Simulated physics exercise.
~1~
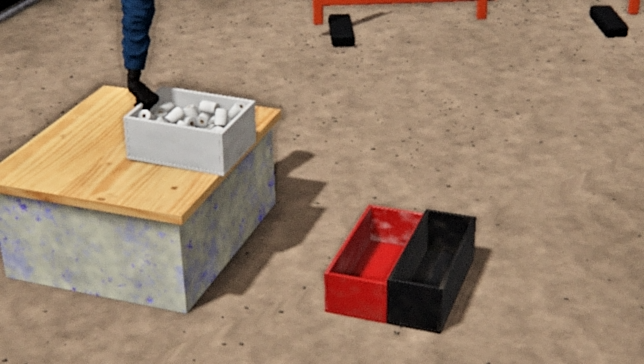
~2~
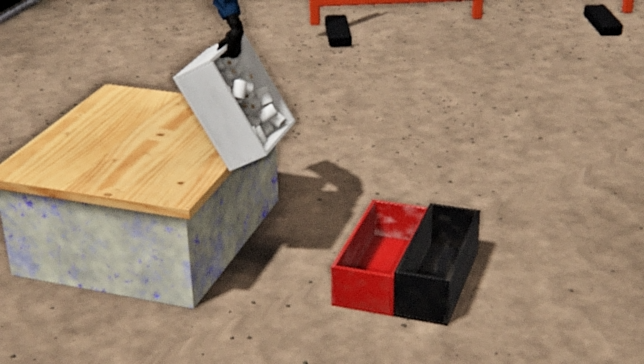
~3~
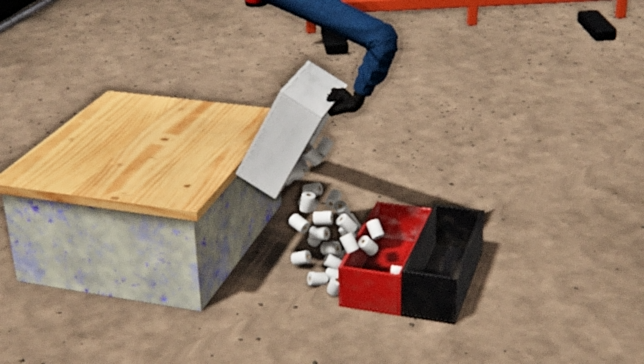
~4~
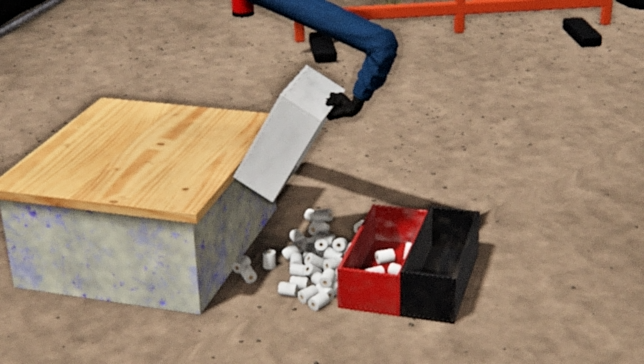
A robotic arm tips a white crate, spilling paper rolls mostly short of the red tub.
